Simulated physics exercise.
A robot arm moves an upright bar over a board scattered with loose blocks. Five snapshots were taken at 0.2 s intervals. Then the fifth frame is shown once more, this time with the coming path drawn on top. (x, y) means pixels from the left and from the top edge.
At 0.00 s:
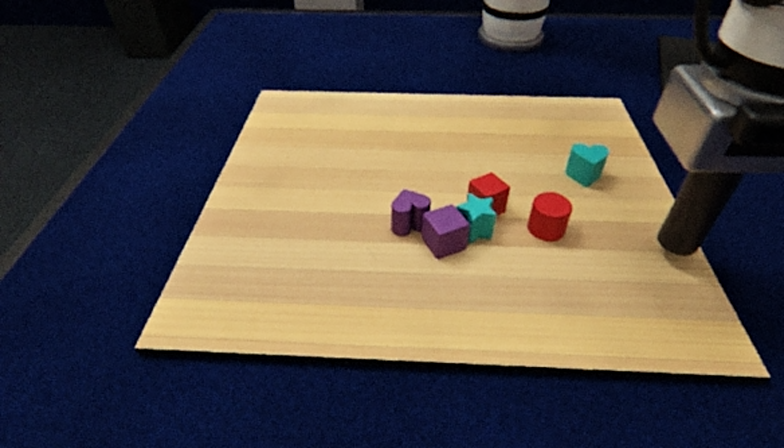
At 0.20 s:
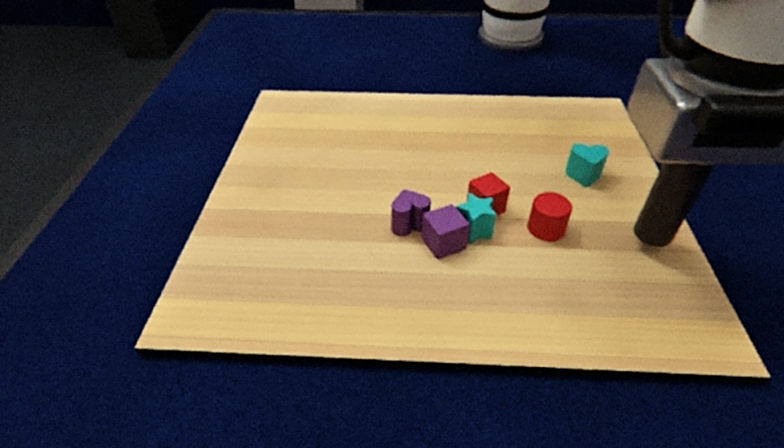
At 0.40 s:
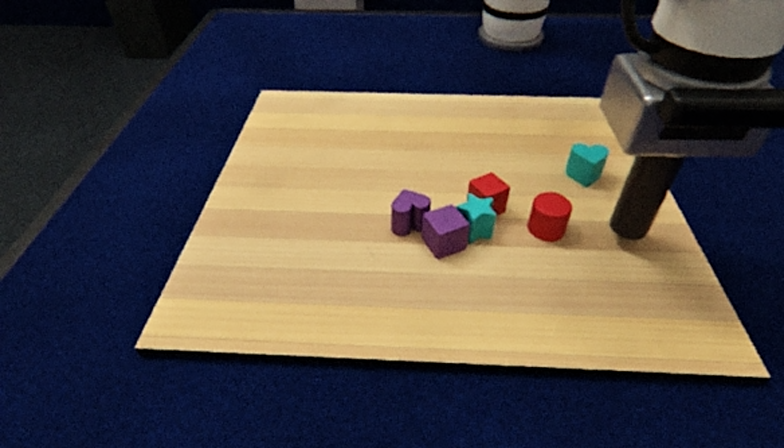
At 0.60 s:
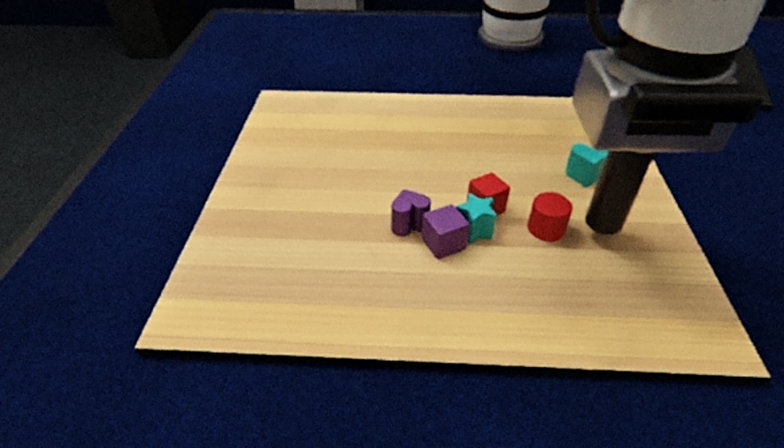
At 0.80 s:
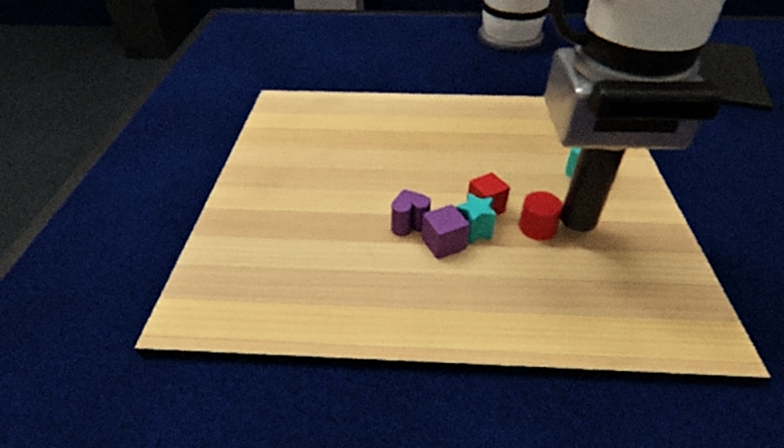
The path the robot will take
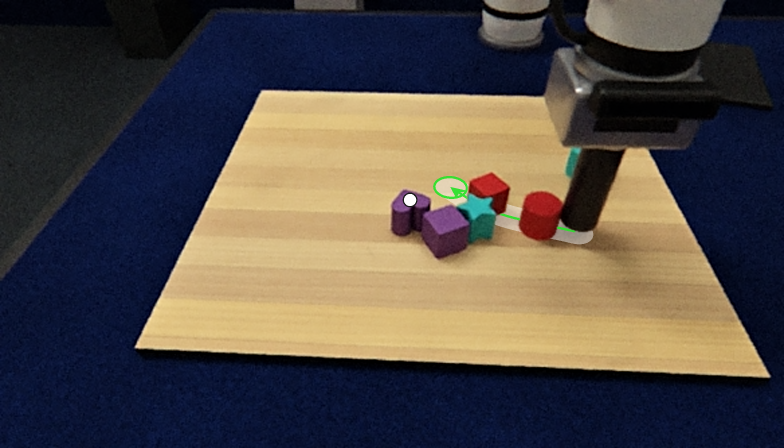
On a wooden board with a blue surface around it, a robot arm moved its dark upright bar left past the turquoise heart and nudged the red cylinder slightly left, while the other blocks stayed still.
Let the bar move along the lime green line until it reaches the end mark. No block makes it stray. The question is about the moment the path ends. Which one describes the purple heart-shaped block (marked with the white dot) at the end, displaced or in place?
Once the path ends, it is somewhere new.
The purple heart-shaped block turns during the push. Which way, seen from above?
Prediction: Clockwise.
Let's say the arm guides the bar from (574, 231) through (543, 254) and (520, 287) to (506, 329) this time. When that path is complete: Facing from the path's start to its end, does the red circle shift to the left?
Short answer: No.
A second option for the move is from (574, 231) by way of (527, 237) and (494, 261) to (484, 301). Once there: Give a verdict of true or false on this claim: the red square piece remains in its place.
That claim is false.
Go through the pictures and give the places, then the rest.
In the first picture, tip of the bar at (677, 242), middles of tops, purple heart-shaped block at (410, 200), turquoise star block at (478, 205), red square piece at (490, 183), red circle at (553, 203).
In the second picture, bar at (653, 234), nothing pushed.
In the third picture, bar at (628, 227), nothing pushed.
In the fourth picture, bar at (604, 223), nothing pushed.
In the fifth picture, bar at (578, 220), purple heart-shaped block at (410, 200), turquoise star block at (478, 205), red square piece at (490, 183), red circle at (544, 202).
The line goes from (574, 231) through (505, 215) to (451, 187); the dot is on the purple heart-shaped block.
On the path given first. One third of the way, bar at (530, 210); turquoise star block at (466, 201), turned 20° anticlockwise; red square piece at (472, 176); red circle at (495, 193).
Two thirds of the way, bar at (485, 196); purple heart-shaped block at (396, 201), turned 15° clockwise; turquoise star block at (431, 201), turned 50° anticlockwise; red square piece at (445, 164), turned 35° clockwise; red circle at (451, 185).
At the end, bar at (452, 176); purple heart-shaped block at (388, 203), turned 20° clockwise; turquoise star block at (424, 199), turned 70° anticlockwise; red square piece at (427, 152), turned 60° clockwise; red circle at (426, 176).
